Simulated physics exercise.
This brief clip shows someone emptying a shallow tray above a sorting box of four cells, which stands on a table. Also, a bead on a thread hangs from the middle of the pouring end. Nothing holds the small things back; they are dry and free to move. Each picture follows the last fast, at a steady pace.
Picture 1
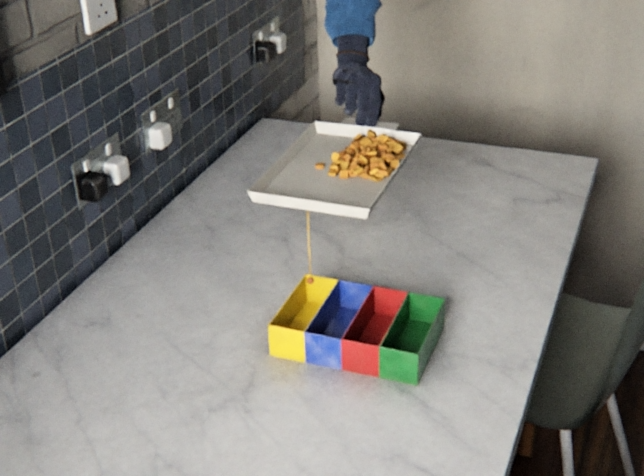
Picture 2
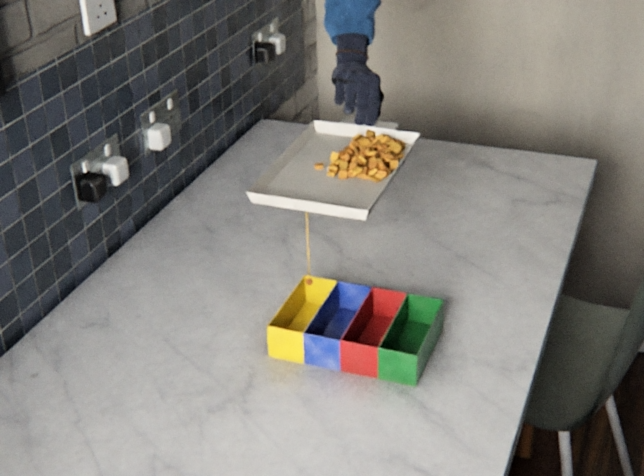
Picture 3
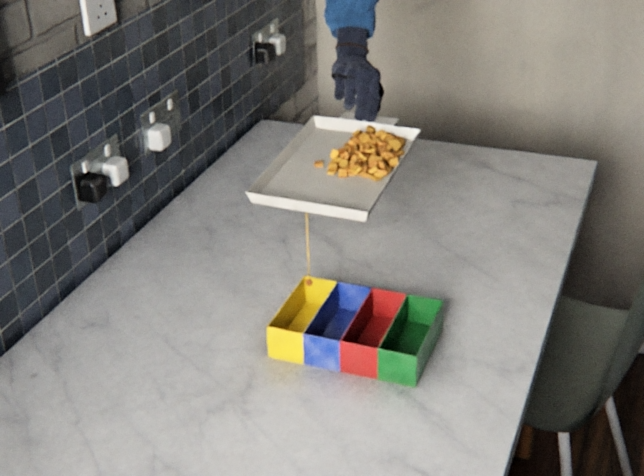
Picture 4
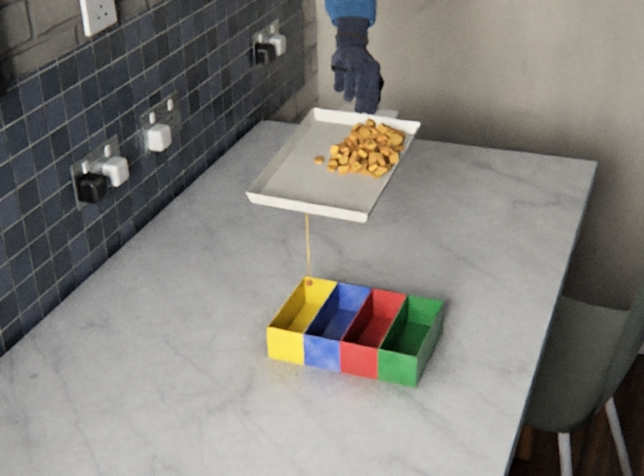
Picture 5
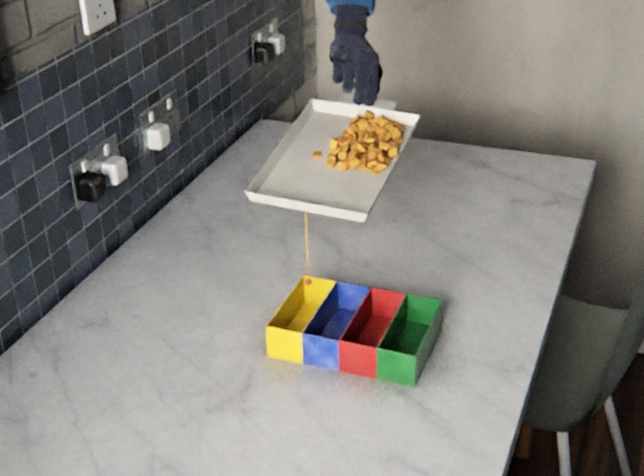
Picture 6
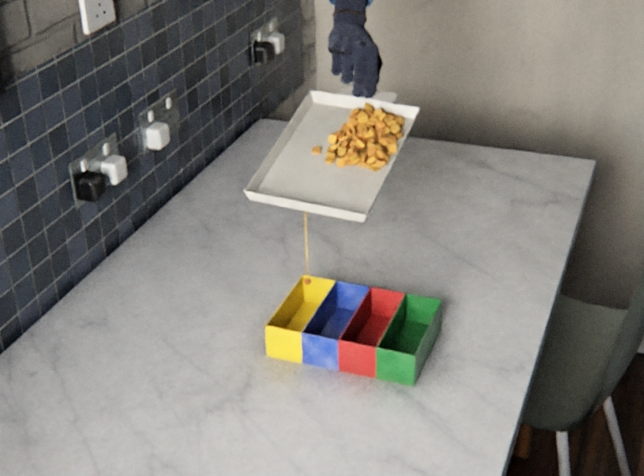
A gloved hand gradually raises the far end of a shallow white tray holding a heap of golden-brown pieces, steepening its slant above a yellow, blue, red and green box on a marble-patterned table, while the pieces barely shift.
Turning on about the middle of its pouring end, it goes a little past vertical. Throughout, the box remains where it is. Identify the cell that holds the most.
The blue cell holds the most.
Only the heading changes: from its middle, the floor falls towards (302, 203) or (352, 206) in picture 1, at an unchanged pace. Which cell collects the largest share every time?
So the first one goes to the cell in yellow and the second to the cell in red.
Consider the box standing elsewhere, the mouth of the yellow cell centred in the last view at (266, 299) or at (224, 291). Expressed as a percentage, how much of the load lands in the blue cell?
It would be roughly 20 per cent, followed by roughly 0 per cent.
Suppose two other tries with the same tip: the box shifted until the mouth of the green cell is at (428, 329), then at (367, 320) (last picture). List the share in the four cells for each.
90 %, 100 %.
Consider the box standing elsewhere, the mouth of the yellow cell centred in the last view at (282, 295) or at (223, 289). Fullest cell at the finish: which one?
So the first one goes to the red one and the second to the green one.
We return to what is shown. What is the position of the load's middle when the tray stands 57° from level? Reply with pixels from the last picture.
The centre of the load shows up near (340, 209) in the last view.
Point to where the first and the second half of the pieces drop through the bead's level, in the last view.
(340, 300), then (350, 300).
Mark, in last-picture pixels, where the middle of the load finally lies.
Around (340, 337), give or take.
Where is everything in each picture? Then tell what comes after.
In the first picture, corners of the pouring end at (253, 190) and (366, 207), level; middle of the load at (371, 159), cereal squares; bead on its thread at (310, 280); yellow cell at (287, 341); blue cell at (323, 348); red cell at (360, 355); green cell at (399, 363).
In the second picture, corners of the pouring end at (252, 191) and (365, 208), level; middle of the load at (370, 159).
In the third picture, corners of the pouring end at (251, 191) and (365, 209), tipped barely, lowest at the right corner; middle of the load at (370, 156).
In the fourth picture, corners of the pouring end at (251, 191) and (365, 211), tipped a little, lowest at the right corner; middle of the load at (370, 151).
In the fifth picture, corners of the pouring end at (250, 190) and (364, 211), tipped a little, lowest at the right corner; middle of the load at (369, 145).
In the sixth picture, corners of the pouring end at (249, 189) and (363, 212), tipped a little, lowest at the right corner; middle of the load at (368, 140); yellow cell at (284, 341); blue cell at (320, 349); red cell at (357, 356); green cell at (395, 364).
Soon after the last picture, tray tipped steeply; most on the tray; a small part in the blue cell; a stray few in the red cell; a stray few in the yellow cell; a small part falling or outside the box.
A little later, tray tipped right over; about a quarter on the tray; about a third in the blue cell; about a quarter in the red cell; a small part in the yellow cell; a small part falling or outside the box.
Later still, tray tipped past a quarter turn; about half in the blue cell; about a third in the red cell; about a quarter in the yellow cell.
At rest, tray tipped past a quarter turn; about half in the blue cell; about a third in the red cell; about a quarter in the yellow cell; none in the green cell.
